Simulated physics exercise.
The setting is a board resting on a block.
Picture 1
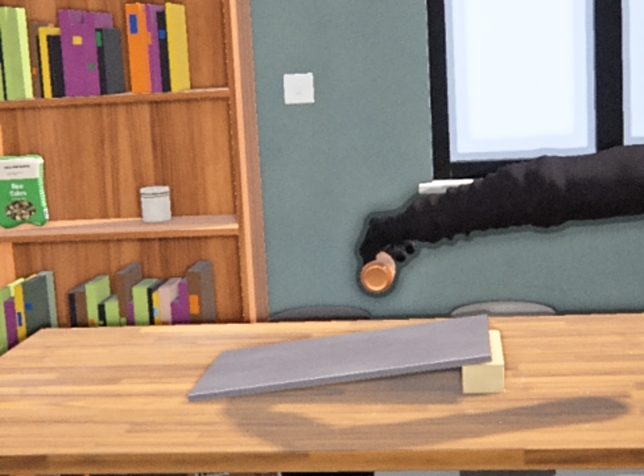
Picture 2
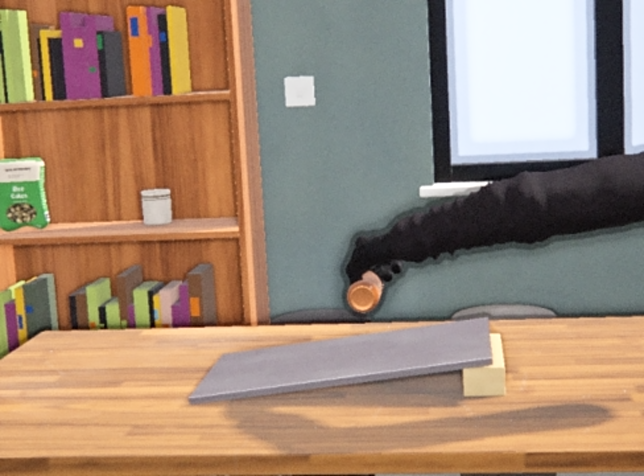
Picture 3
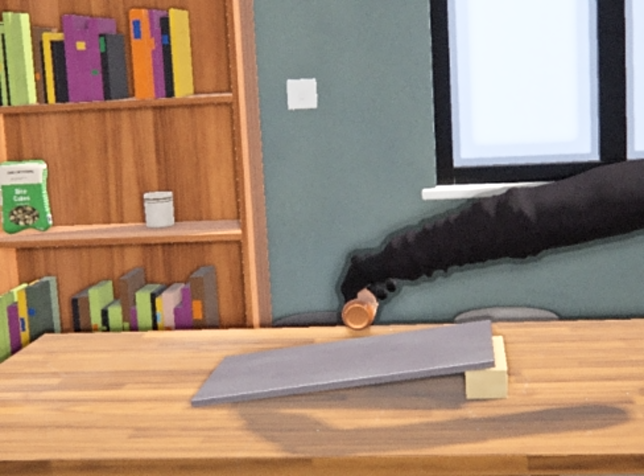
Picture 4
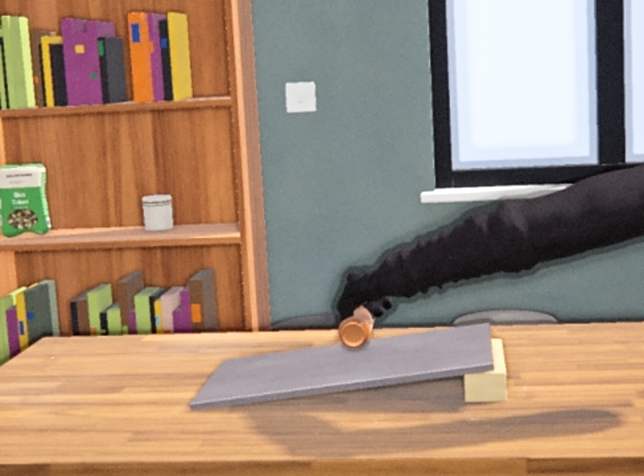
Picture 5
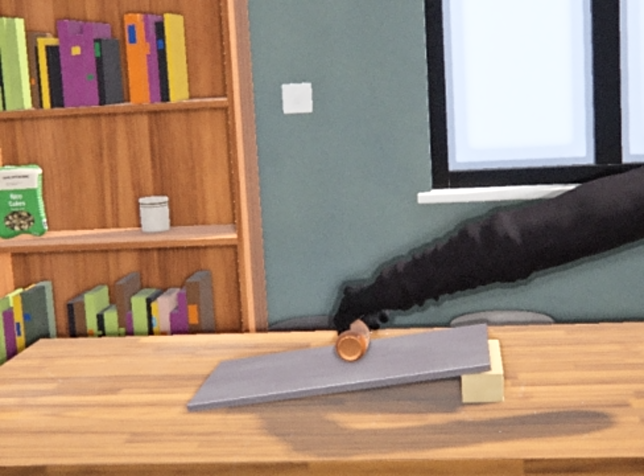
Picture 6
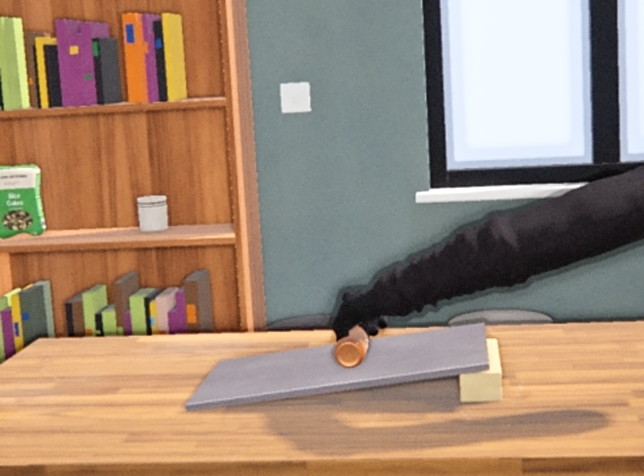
A dark, furry-looking arm reaches in from the right, holding a small orange can above a grey board that slopes down to the left, its right end on a pale yellow block. The view faces a wooden table, with a bookshelf at left and a window in a grey-green wall. The arm lowers the can leftward onto the board, slowing, while the camera shifts very slightly.
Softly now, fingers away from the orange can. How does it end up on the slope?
Moves down the slope.
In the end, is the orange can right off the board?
Once it settles, it is off the top.
Then, 0.90 s past the last view, orange can displaced well along near (256, 358).
Then, 1.50 s past the last view, orange can now off the board.
Then, 2.10 s past the last view, things are still on the move.
Then, 2.50 s past the last view, as before.
Finally, off the board, orange can. The orange can goes downhill.
